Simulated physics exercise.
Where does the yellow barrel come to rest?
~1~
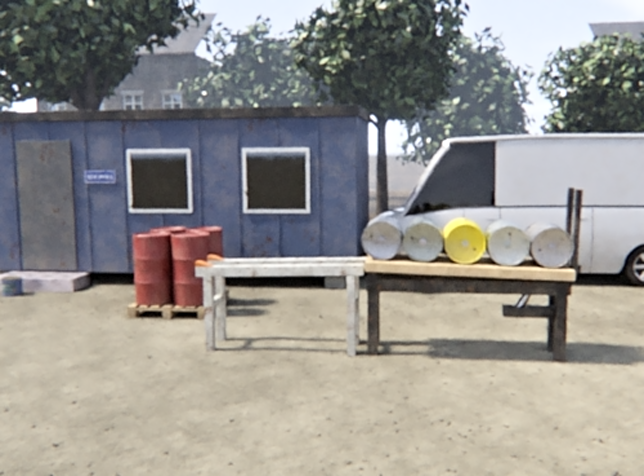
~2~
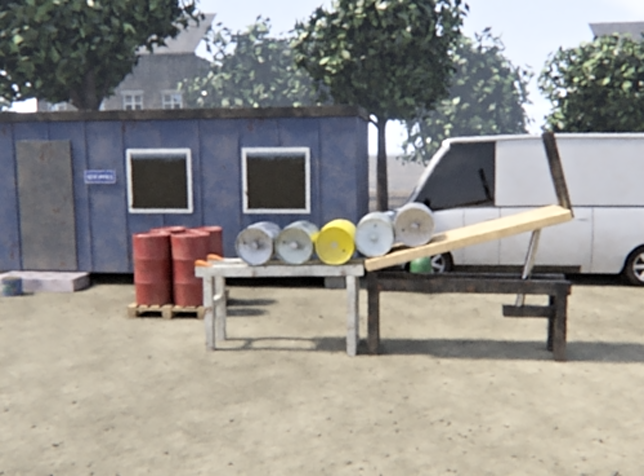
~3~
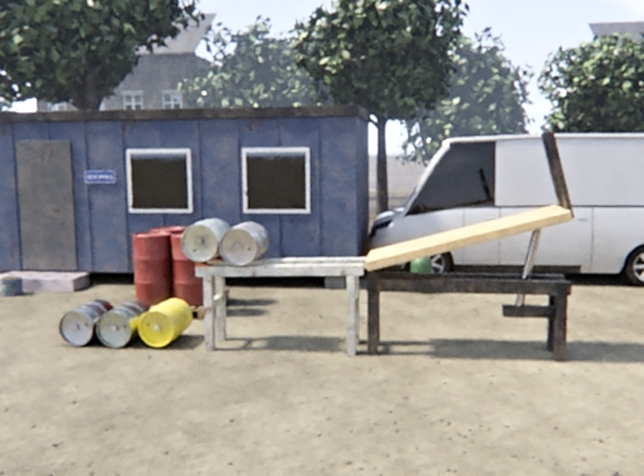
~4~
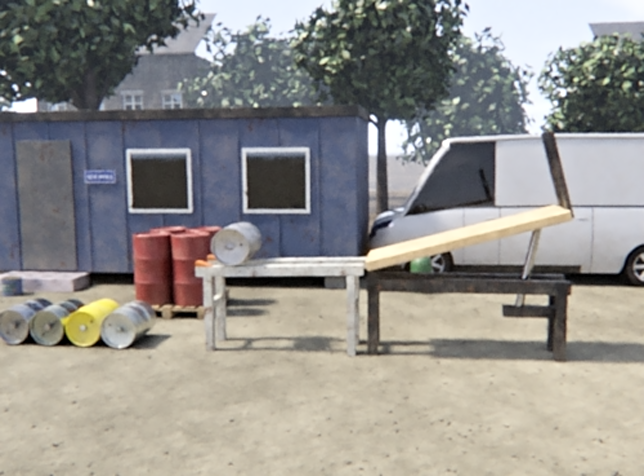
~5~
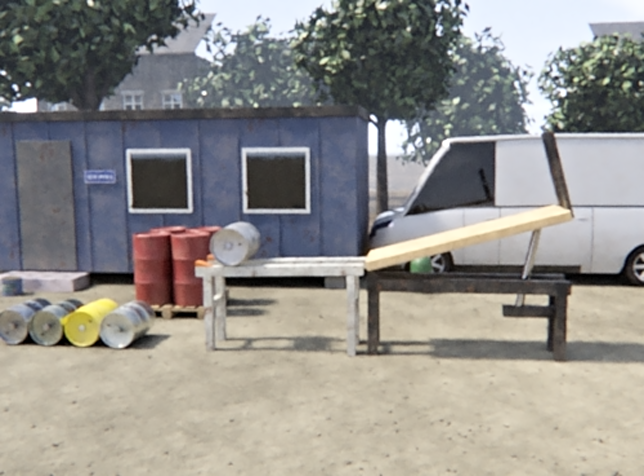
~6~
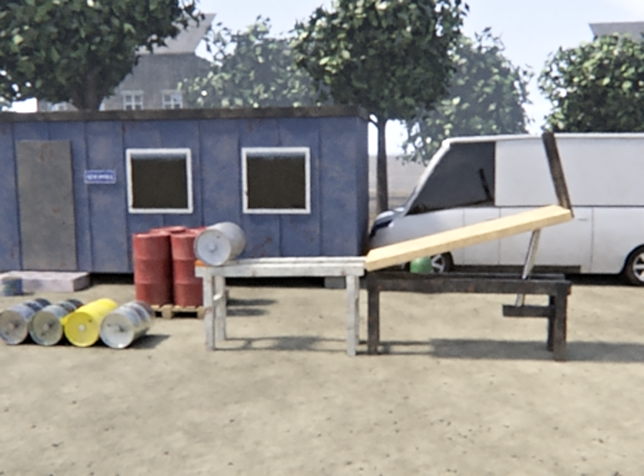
The yellow barrel ends up on the ground to the left of the bench, lying in a row with three grey barrels.
